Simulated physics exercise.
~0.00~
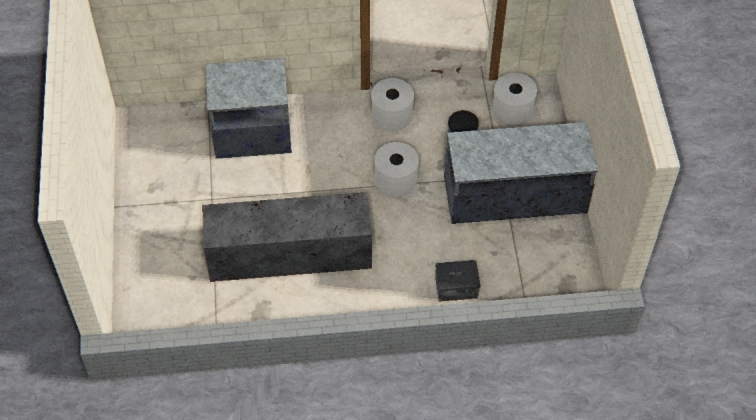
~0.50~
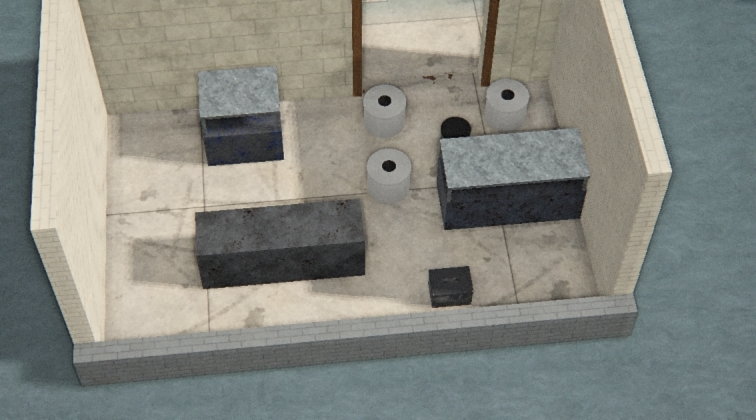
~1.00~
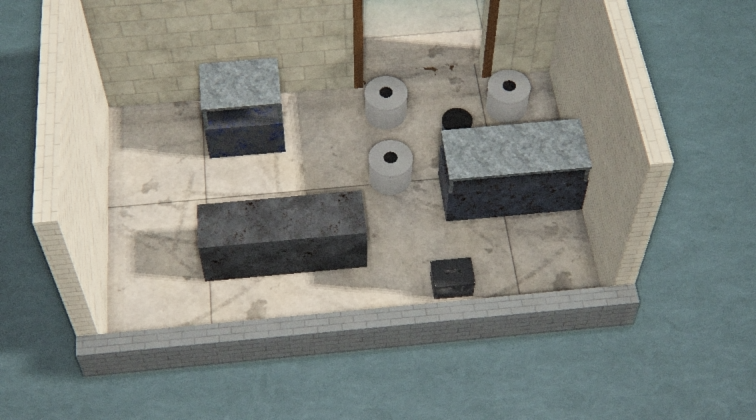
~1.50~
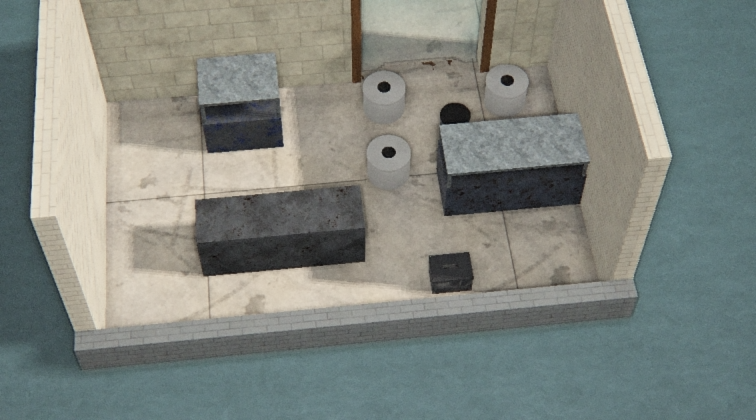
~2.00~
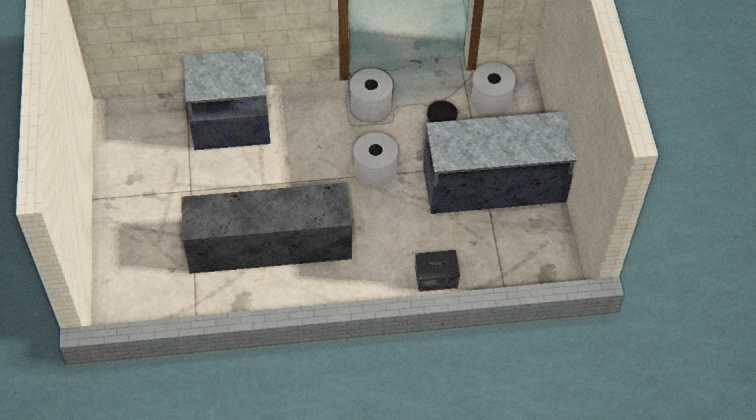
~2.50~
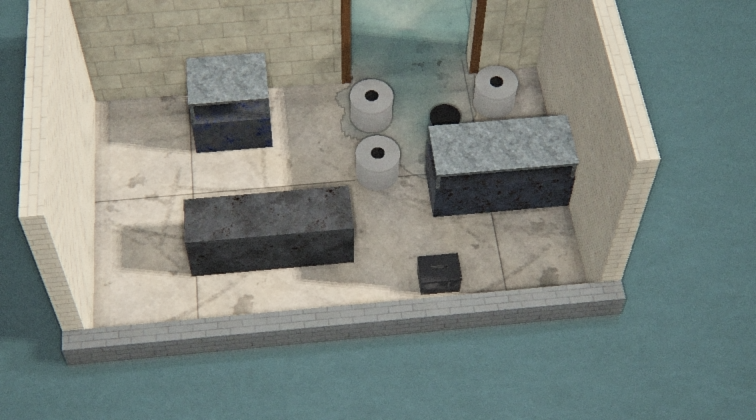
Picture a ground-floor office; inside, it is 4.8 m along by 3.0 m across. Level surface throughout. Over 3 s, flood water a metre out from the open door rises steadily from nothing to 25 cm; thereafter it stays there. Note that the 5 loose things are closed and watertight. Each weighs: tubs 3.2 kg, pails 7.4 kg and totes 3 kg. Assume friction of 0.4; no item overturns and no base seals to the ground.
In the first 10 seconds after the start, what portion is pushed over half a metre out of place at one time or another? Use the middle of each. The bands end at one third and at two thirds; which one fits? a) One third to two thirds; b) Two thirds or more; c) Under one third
Two thirds or more.
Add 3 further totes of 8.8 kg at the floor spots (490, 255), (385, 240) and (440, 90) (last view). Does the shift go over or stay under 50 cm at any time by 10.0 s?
So, in the order asked, it's not far enough, too far and too far.
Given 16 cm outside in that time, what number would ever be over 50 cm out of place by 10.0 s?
Then it comes to 4.
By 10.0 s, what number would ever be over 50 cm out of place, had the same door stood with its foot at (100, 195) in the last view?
Then 5 of them would.
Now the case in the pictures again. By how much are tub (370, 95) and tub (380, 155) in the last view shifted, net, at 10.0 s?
200 cm and 250 cm respectively.
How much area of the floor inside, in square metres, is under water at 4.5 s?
Some 7.0 m2 of it.
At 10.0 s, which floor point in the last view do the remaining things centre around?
That lands at roughly (348, 170).
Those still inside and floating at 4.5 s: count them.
Then: 3.
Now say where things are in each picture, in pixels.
In the first frame, a tub at (393, 95), on the bottom; a pail at (464, 122), on the bottom; water covers 0.0 m2; 0 of 5 have shifted.
In the second frame, a tub at (385, 101), on the bottom; a pail at (456, 129), on the bottom; water covers 0.0 m2; 0 of 5 have shifted.
In the third frame, a tub at (386, 93) rests on the ground; a pail at (457, 120) rests on the ground; 0.0 m2 under water; 0 of 5 have shifted.
In the fourth frame, a tub at (384, 87), on the bottom; a pail at (455, 115), on the bottom; 0.0 m2 under water; 0 of 5 have shifted.
In the fifth frame, a tub at (371, 85), on the bottom; a pail at (442, 112), on the bottom; water covers 0.4 m2; 0 of 5 have shifted.
In the sixth frame, a tub at (372, 96), on the bottom, 12 cm from its start; a pail at (445, 116) rests on the ground; water covers 1.1 m2; 1 of 5 have shifted.
After 3.5 s 2 of 5 are over 50 cm from their spots; 0 afloat.
After 4.5 s 3 of 5 are over 50 cm from their spots; 3 afloat.
After 7.0 s 4 of 5 are over 50 cm from their spots; 5 afloat.
After 10.0 s 2 of 5 are over 50 cm from their spots, and 5 have been at some point; 5 afloat.
